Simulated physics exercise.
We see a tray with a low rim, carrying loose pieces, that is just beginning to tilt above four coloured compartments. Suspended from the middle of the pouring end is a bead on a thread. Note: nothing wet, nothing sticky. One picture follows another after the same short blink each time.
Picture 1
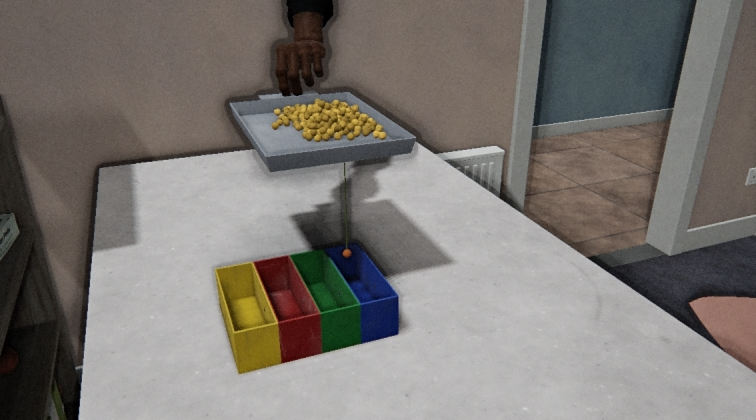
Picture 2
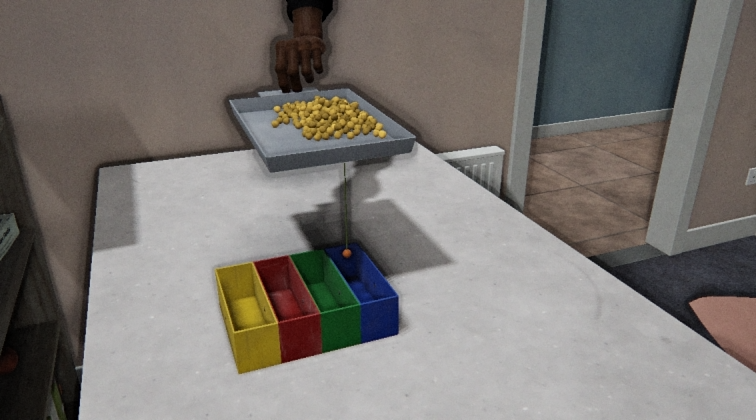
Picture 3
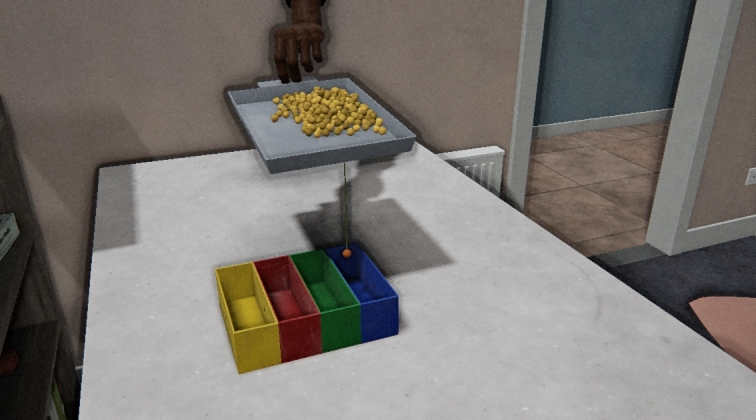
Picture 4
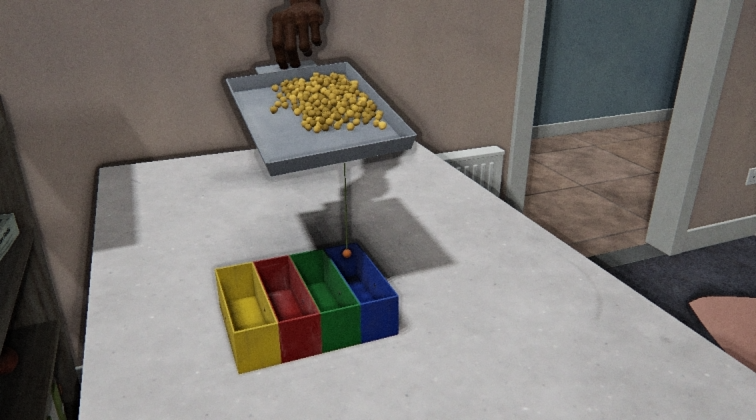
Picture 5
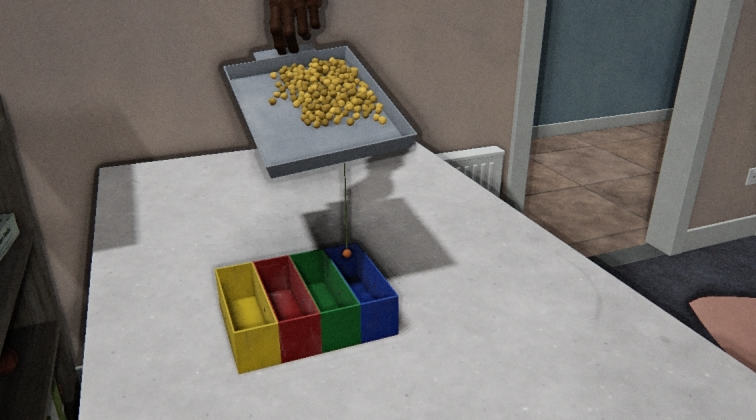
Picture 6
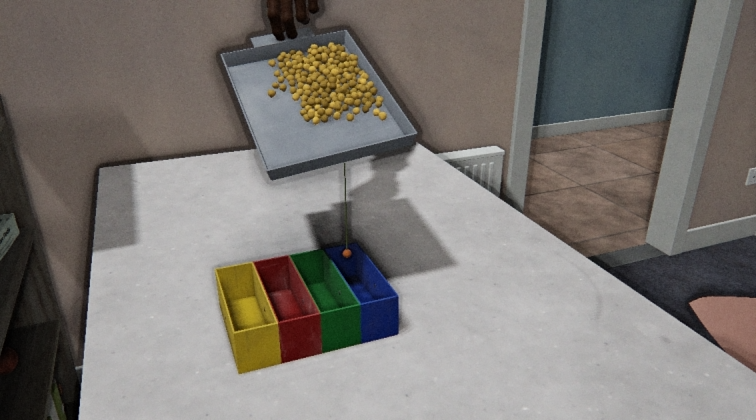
Above four coloured compartments, a hand steadily tilts a tray of small yellow pieces.
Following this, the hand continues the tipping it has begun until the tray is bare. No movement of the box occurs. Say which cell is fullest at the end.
The red cell is fullest at the end.
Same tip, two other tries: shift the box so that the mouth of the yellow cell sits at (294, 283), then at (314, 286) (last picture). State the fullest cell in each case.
First try: The cell in yellow. Second try: The yellow one.
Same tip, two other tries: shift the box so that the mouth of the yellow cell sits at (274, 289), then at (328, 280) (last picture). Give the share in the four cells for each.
In order: 80 percent, then 30 percent.
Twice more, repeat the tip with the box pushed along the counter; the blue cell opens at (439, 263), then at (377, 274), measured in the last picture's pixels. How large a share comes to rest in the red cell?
In order: 10 percent and 40 percent.
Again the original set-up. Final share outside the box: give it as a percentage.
Roughly 20 percent of the load.
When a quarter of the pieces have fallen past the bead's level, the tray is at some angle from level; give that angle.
About 105 degrees.
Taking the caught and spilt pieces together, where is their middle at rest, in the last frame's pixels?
Around (308, 331).
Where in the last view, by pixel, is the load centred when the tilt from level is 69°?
In the last view, the load is centred near (310, 138).
Shortly afterwards, tray tipped steeply; all but a few on the tray; only a few in the red cell; a little falling or outside the box.
Next, tray tipped past a quarter turn; near two thirds on the tray; a little in the red cell; a little in the yellow cell; only a few in the green cell; only a few in the blue cell; a little falling or outside the box.
Some moments later, tray tipped past a quarter turn; near a third in the red cell; near a quarter in the green cell; a little in the blue cell; a little in the yellow cell; near a quarter falling or outside the box.
In the end, tray tipped past a quarter turn; near a third in the red cell; near a quarter in the green cell; a little in the blue cell; a little in the yellow cell; near a quarter outside the box.
